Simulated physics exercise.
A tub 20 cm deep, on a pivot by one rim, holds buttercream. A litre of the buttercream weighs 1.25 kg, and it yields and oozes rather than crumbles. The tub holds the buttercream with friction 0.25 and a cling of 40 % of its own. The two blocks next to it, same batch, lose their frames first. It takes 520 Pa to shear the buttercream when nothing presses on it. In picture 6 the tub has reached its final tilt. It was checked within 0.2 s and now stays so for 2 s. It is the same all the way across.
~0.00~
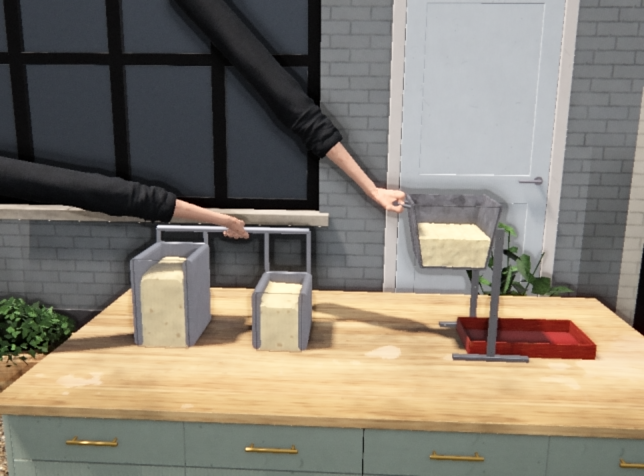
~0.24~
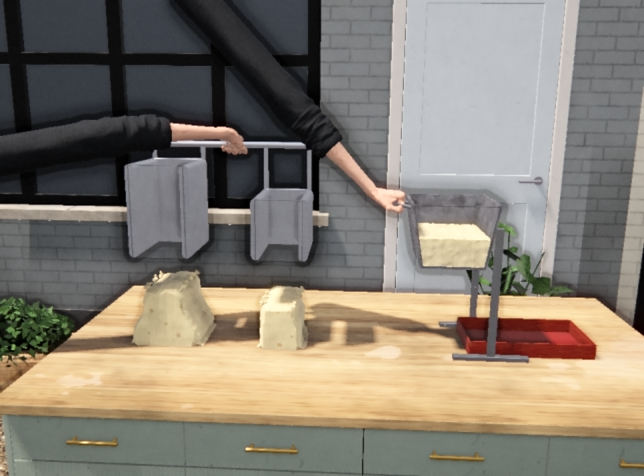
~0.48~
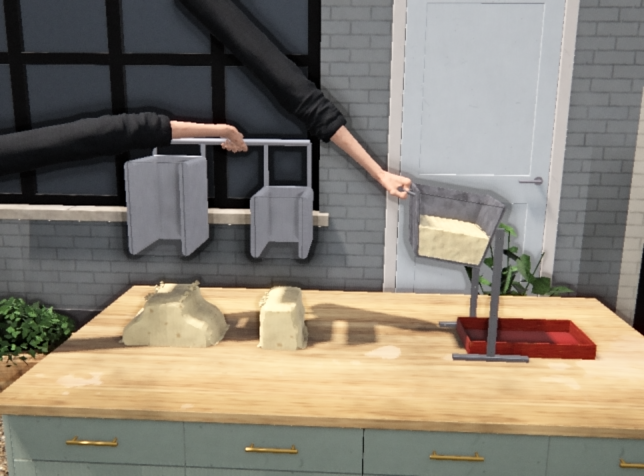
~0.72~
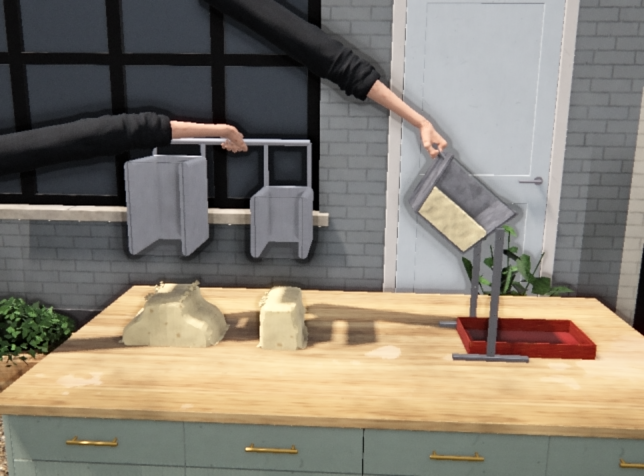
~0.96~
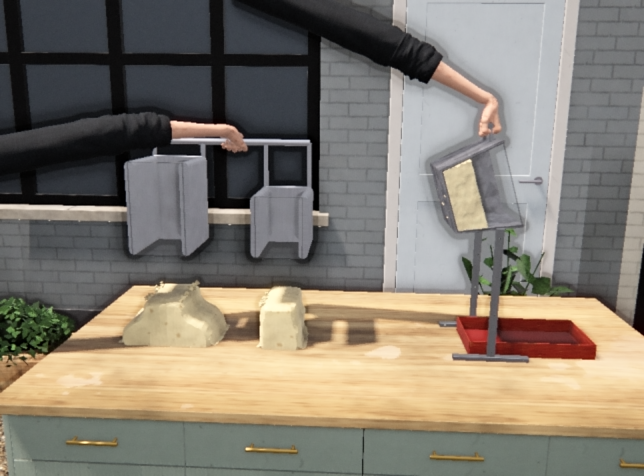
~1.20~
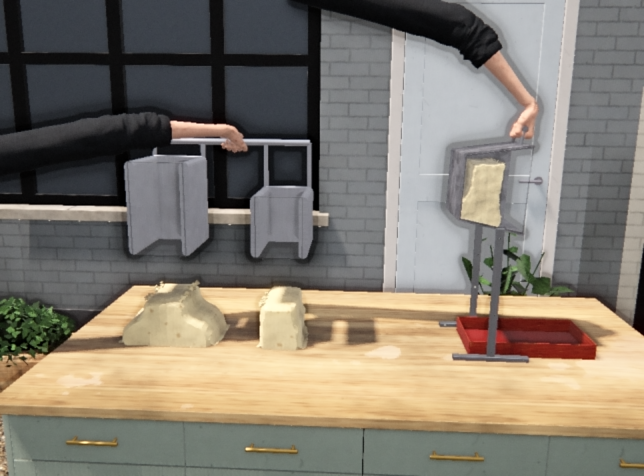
Wooden worktop with an arm lifting moulds off two buttercream blocks, the taller slumping, then another arm tilting a clear tub rightward.
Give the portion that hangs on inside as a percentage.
It comes to some 0 %.
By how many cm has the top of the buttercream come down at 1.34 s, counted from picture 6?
About 4 cm.
After 1.34 s, the tub is at 92 degrees and holds 100 %.
After 1.51 s, the tub is at 92 degrees and holds 78 %.
After 1.68 s, the tub is at 92 degrees and holds 49 %.
After 1.85 s, the tub is at 92 degrees and holds 30 %.
After 3.20 s, at the end, the tub is at 92 degrees and holds 0 %.
